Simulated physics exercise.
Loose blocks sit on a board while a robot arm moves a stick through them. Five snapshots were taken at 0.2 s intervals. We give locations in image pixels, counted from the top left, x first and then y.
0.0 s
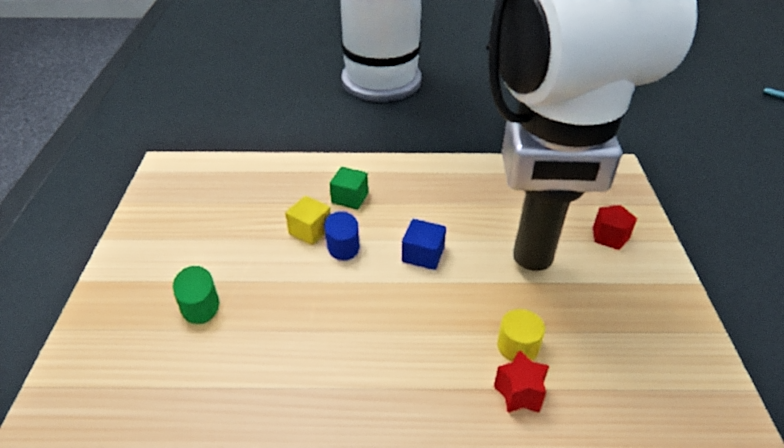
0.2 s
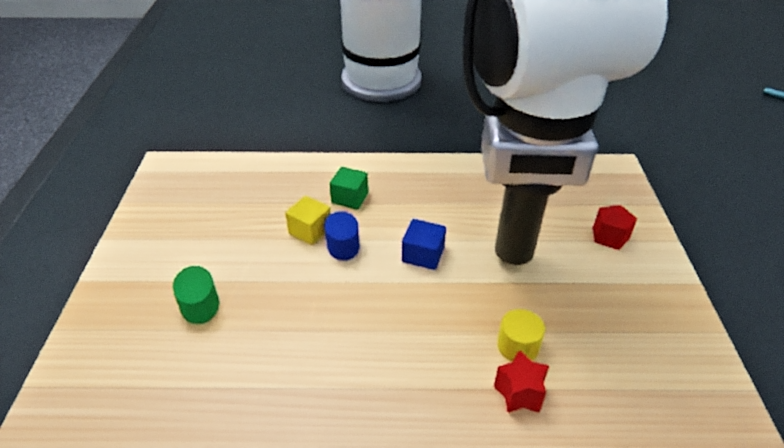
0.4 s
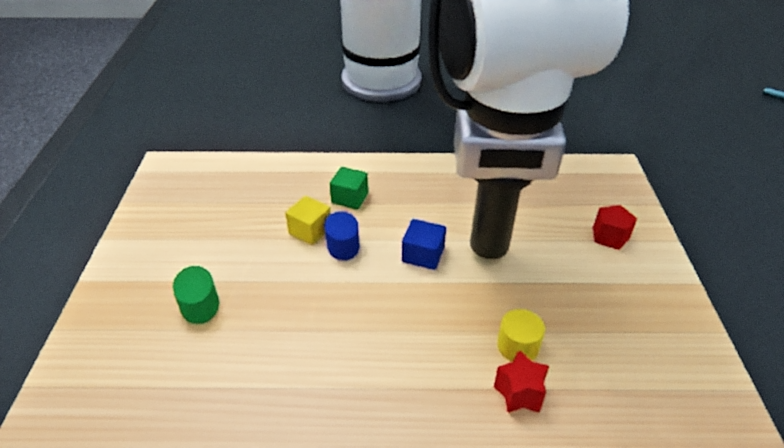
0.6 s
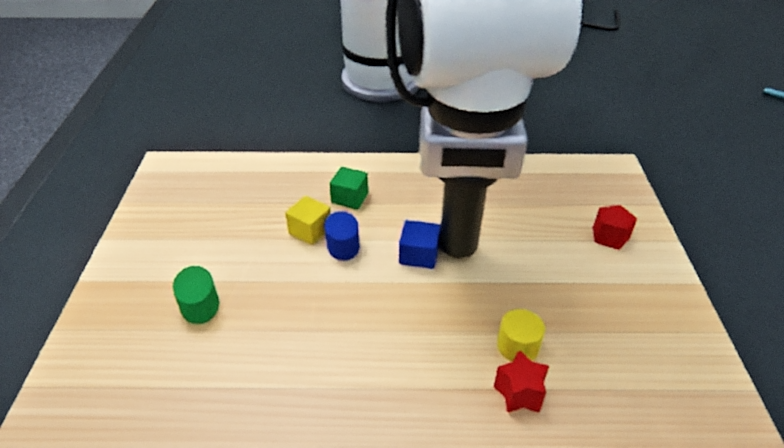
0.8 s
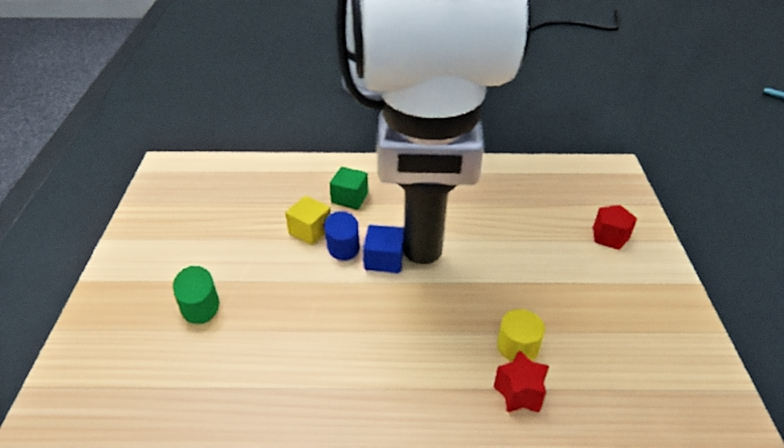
A robot arm moved its dark stick left across the wooden board, met the blue cube and pushed it left toward the blue cylinder, while the other colored blocks stayed still.
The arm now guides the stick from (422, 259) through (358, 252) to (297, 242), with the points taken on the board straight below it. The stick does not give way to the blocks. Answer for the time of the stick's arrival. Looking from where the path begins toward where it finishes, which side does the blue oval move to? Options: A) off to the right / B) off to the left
That would be B.
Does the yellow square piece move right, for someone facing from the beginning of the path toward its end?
Yes, it checks out.
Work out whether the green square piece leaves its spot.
Same place.
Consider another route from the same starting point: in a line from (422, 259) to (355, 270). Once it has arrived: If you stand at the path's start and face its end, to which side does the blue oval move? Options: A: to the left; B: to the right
B.
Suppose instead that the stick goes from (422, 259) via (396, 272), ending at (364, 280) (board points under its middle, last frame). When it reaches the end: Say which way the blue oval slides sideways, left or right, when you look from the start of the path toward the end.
To the right.
On the path given first. One third of the way, stick at (379, 246); yellow square piece at (288, 202), turned 15° clockwise; blue oval at (305, 222), turned 20° clockwise; blue square piece at (339, 236).
Two thirds of the way, stick at (336, 240); yellow square piece at (281, 198), turned 30° clockwise; blue oval at (274, 223), turned 80° clockwise; blue square piece at (297, 241), turned 45° anticlockwise.
At the end, stick at (296, 234); yellow square piece at (281, 197), turned 35° clockwise; blue oval at (253, 223), turned 70° clockwise; green square piece not moved; blue square piece at (278, 248), turned 70° anticlockwise.
